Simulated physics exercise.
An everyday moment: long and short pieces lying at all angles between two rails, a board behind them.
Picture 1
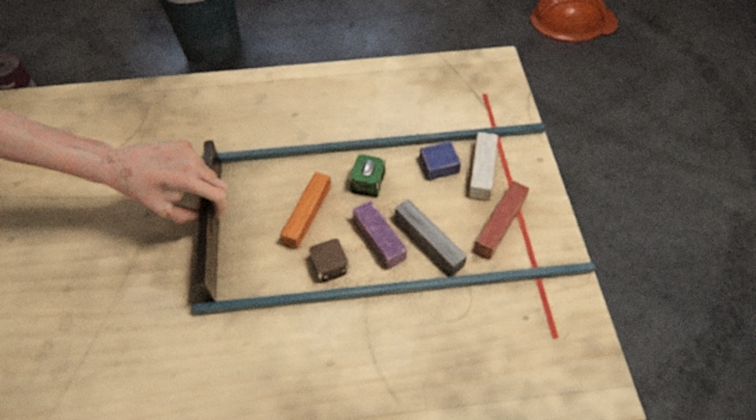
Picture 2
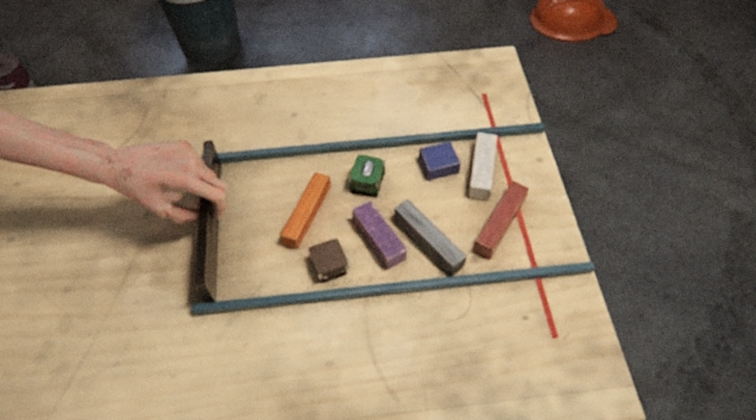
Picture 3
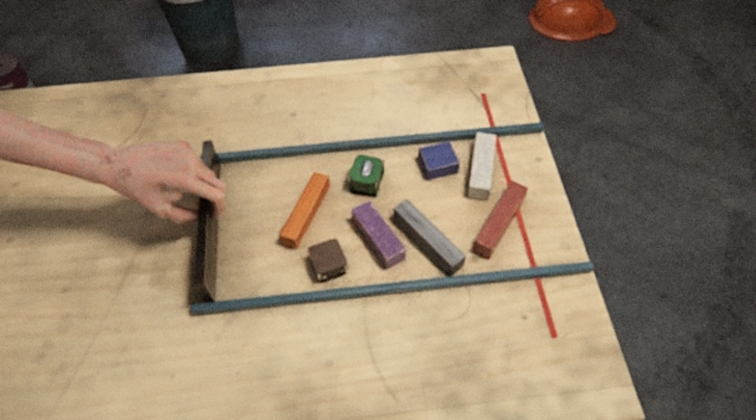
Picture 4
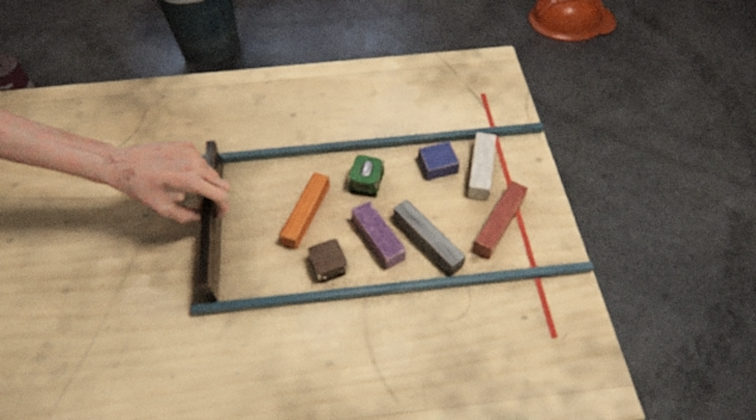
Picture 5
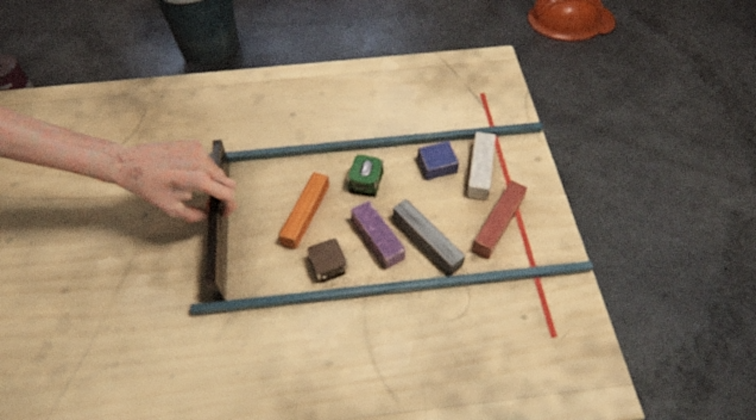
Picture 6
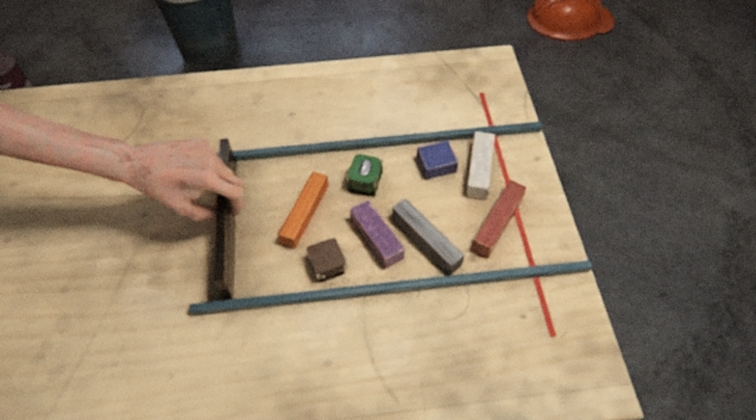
A hand held a dark board behind scattered coloured bars and blocks lying between two rails, then slid it slightly to the right, while the pieces stayed practically still near the red tape.
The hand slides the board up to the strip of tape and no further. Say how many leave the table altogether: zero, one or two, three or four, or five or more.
Outcome: The number that fall off is three or four.
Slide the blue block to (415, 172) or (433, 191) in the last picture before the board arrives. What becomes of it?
In that order, it goes over; goes over.
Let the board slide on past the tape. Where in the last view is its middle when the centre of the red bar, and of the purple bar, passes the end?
Near (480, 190) and (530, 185).
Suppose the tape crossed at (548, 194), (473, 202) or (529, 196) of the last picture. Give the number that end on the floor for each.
It would be 6, 0 and 4.
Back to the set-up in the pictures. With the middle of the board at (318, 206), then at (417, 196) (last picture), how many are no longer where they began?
The counts are 2 and 8.
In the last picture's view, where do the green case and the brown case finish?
The green case at (533, 151), the brown case at (543, 241).
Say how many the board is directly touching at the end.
That makes 2.
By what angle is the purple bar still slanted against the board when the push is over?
Some 15 degrees.
Soon after, none off yet; red bar at rest near (500, 218); white bar at rest near (481, 165); blue block at rest near (437, 160).
After that, none off yet; red bar moving near (503, 217); white bar at rest near (481, 165); blue block moving near (447, 159).
And then, none off yet; red bar displaced about its own width near (559, 214); white bar displaced about its own width near (537, 161); blue block displaced well along near (509, 144).
In the end, the number that fall off is three or four; gone, grey stick, blue block, white bar and red bar.
